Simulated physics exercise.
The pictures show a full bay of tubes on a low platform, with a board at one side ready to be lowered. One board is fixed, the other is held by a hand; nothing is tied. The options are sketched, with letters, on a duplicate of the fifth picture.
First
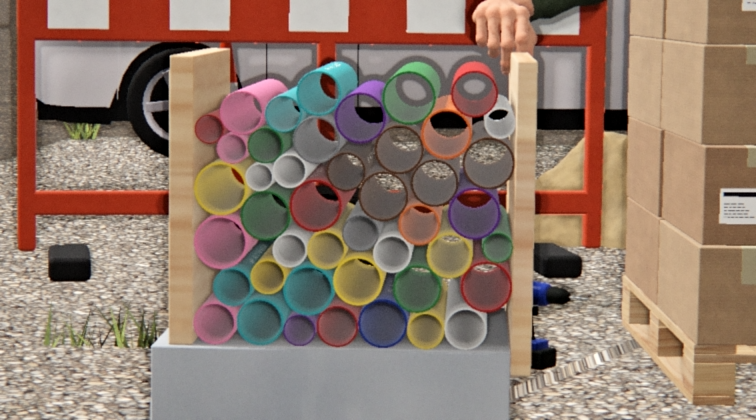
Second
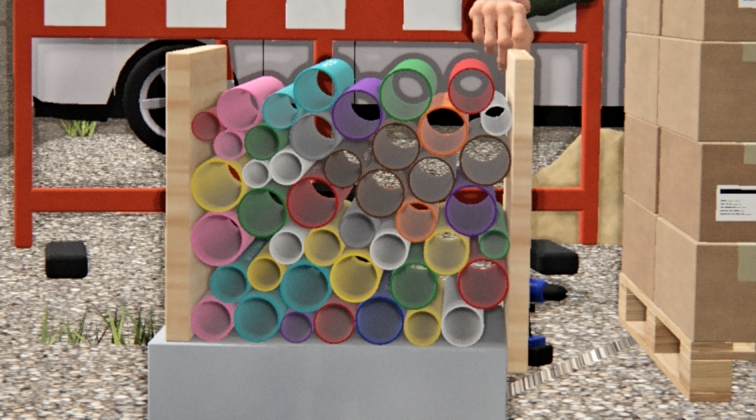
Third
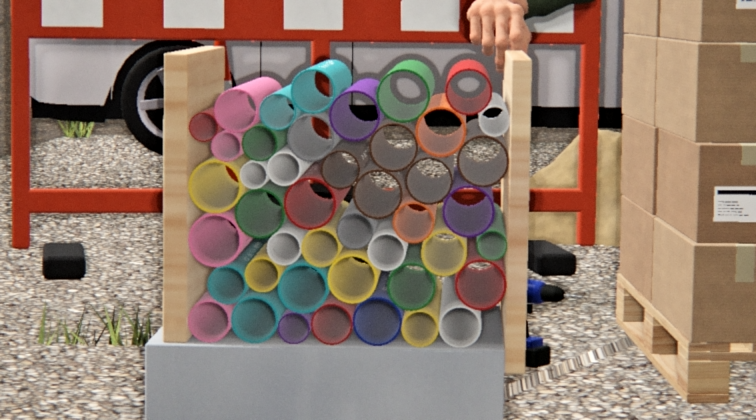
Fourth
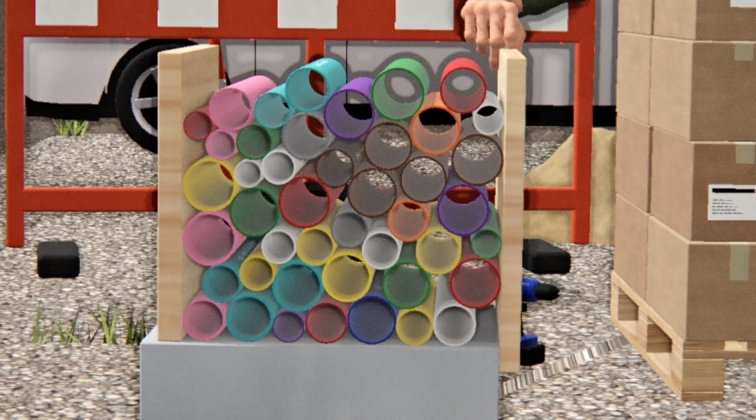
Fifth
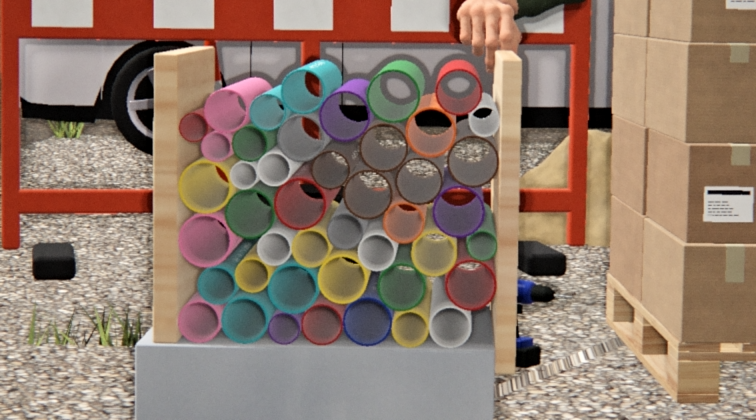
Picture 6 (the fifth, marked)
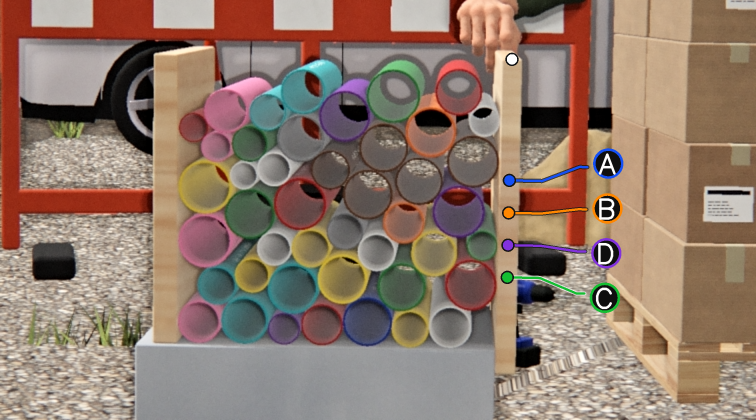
On gravelly ground outdoors, seen from the front at close range, a grey platform stands before a red-and-white barrier and a dark vehicle wheel, with stacked brown boxes on a wooden pallet at right. Pink, yellow, green, turquoise, red, purple, orange, brown and white tubes fill the space between two upright wooden boards, a hand resting at the right board's top. The view shifts very slightly, carrying everything a little leftward, while the tubes stay packed together with barely any visible movement.
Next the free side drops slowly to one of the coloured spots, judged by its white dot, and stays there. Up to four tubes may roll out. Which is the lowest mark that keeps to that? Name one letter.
Stop at A.
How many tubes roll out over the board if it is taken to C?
At C the number is eleven.
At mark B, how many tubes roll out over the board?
At B the number is five.
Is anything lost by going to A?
Yes, at A.
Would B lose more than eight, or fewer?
At B, fewer than eight.
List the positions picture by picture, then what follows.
In the first picture, a yellow tube (358, 280); a green tube (498, 247); an orange tube (420, 225).
In the second picture, an orange tube (416, 222); a brown tube (486, 160).
In the third picture, a brown tube (393, 147); a purple tube (355, 116).
In the fourth picture, a turquoise tube (272, 111); side board (508, 196).
In the fifth picture, a yellow tube (410, 329); a yellow tube (343, 279).
On the marked copy, A at (510, 181); B at (509, 213); C at (508, 277); D at (508, 245); the white dot at (512, 60).
Following A. Soon after the start, top of the board (500, 117).
Later, top of the board (499, 180).
In the end, top of the board (499, 180), two out over the board.
As for the rest, B five out over the board; C more than four out over the board; D five out over the board.
